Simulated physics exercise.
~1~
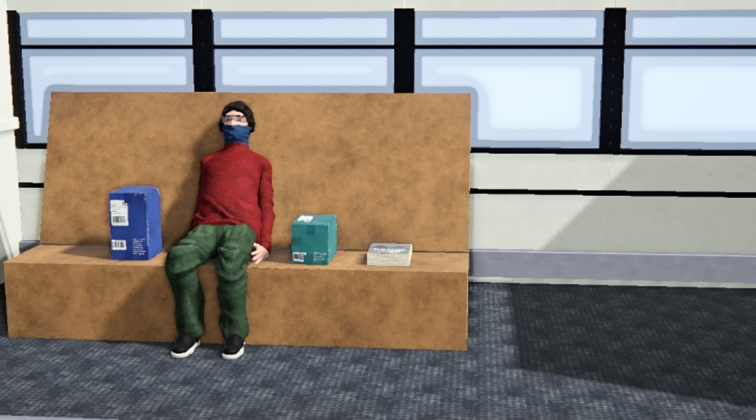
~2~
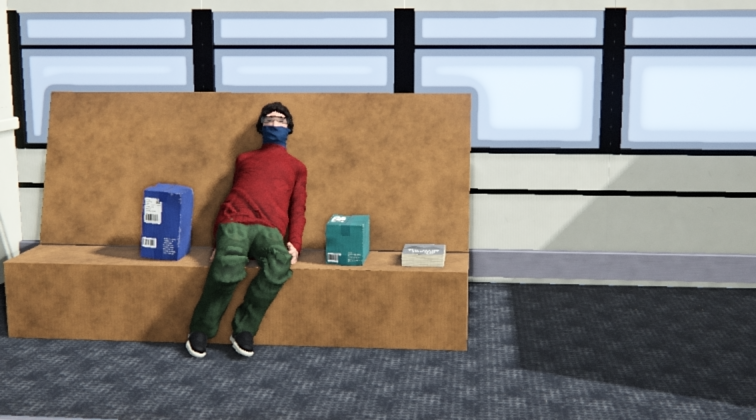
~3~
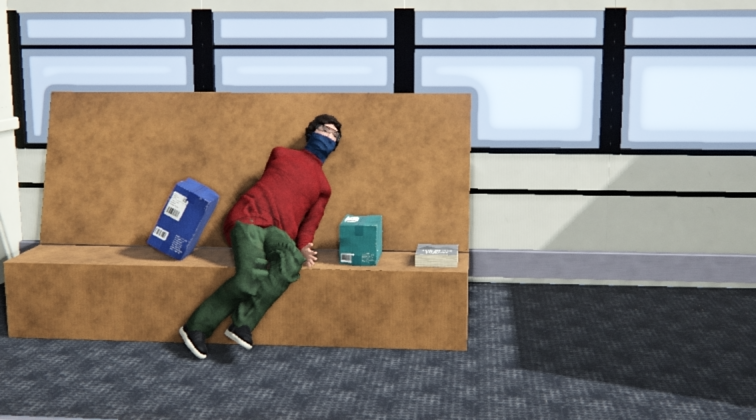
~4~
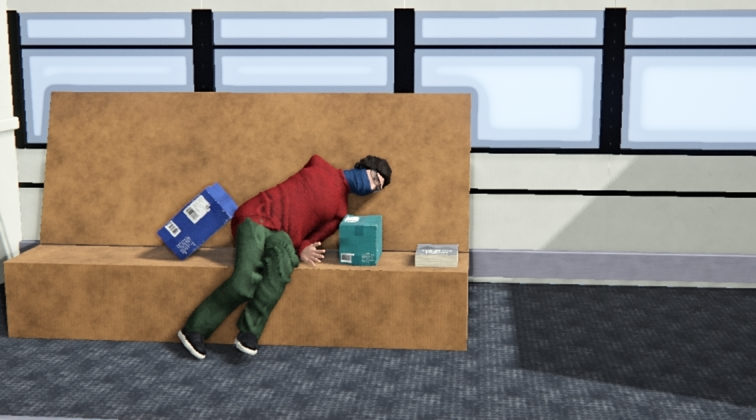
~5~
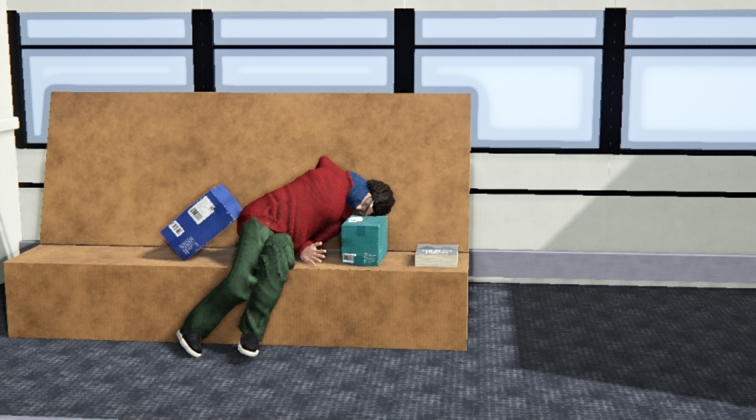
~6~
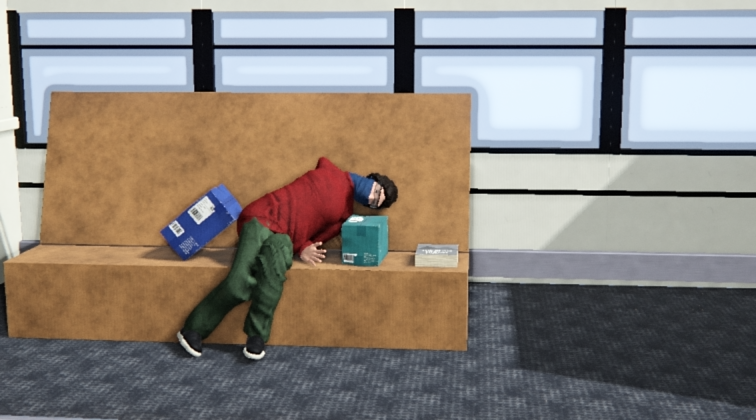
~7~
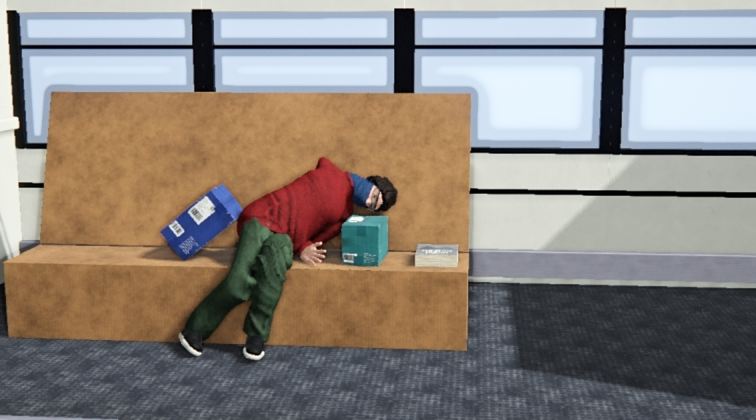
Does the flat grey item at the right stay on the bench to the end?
Yes, it stays on. It slides a little to the right, then stops flat on the seat near the bench's right end.
